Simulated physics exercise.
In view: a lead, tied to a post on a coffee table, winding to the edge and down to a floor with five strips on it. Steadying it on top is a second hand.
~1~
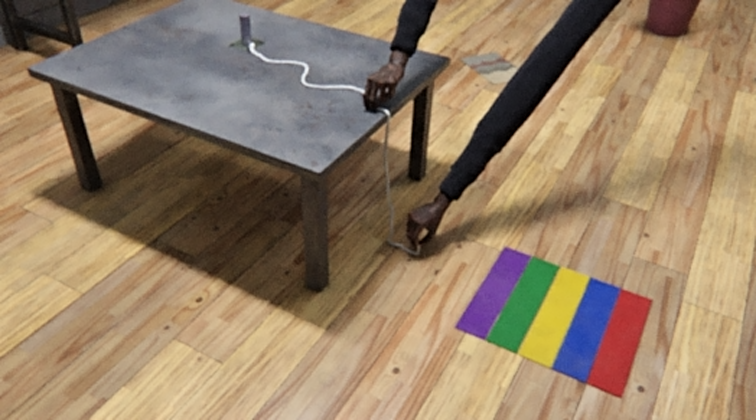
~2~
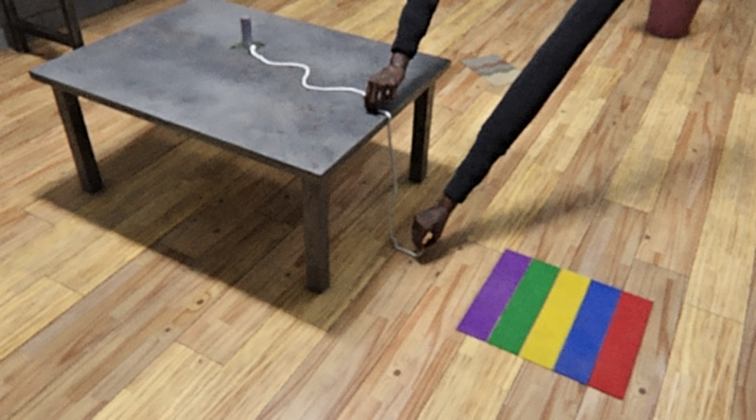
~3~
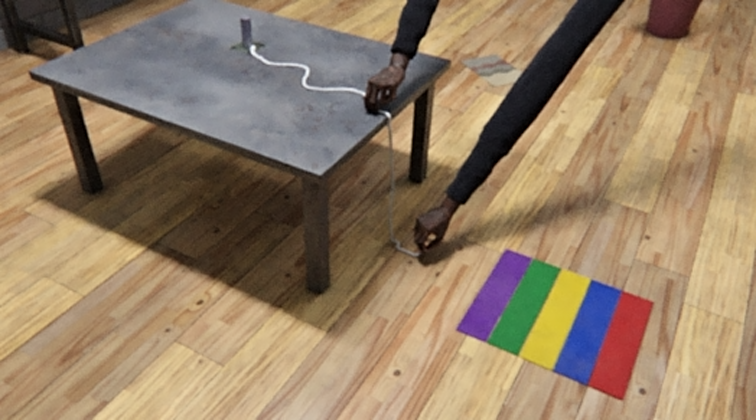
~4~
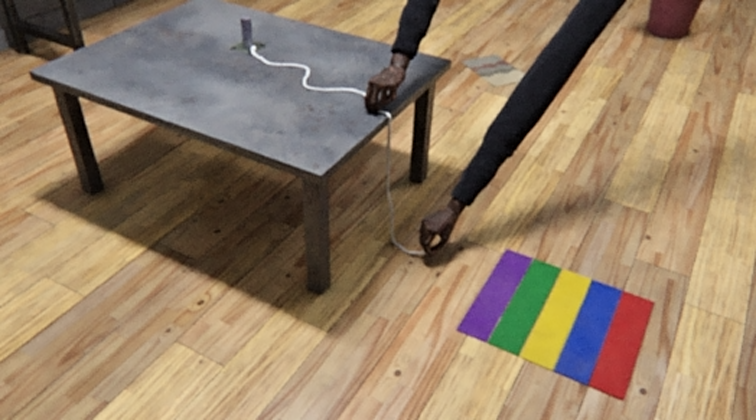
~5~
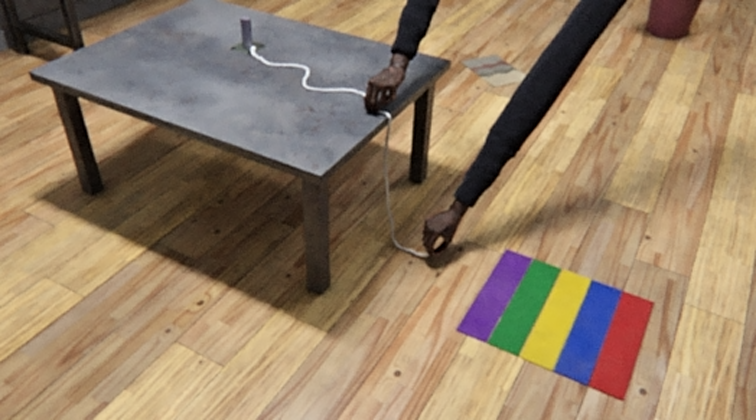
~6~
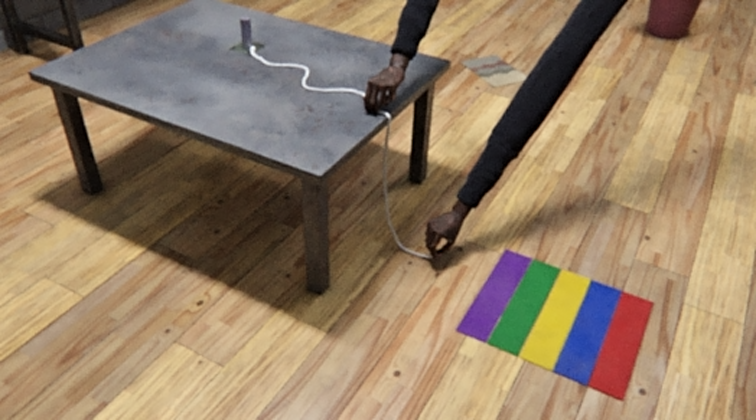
One hand pinned a white cord at the edge of a dark coffee table while the other, near the floor, drew the cord's end slightly right, toward the purple side of five coloured strips.
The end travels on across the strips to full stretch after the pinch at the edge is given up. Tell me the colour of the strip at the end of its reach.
It is yellow.
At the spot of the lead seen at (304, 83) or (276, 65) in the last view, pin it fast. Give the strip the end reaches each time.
In order, green and yellow.
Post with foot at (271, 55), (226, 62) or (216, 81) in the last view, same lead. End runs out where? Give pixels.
About (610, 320), (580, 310) and (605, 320).
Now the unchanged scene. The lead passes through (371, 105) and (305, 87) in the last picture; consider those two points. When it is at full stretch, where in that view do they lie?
They end up around (402, 126) and around (340, 88).
Soon after, end near (514, 284); over purple.
After that, end near (547, 297); over yellow.
At the stop, end near (567, 304); over yellow. The yellow one.
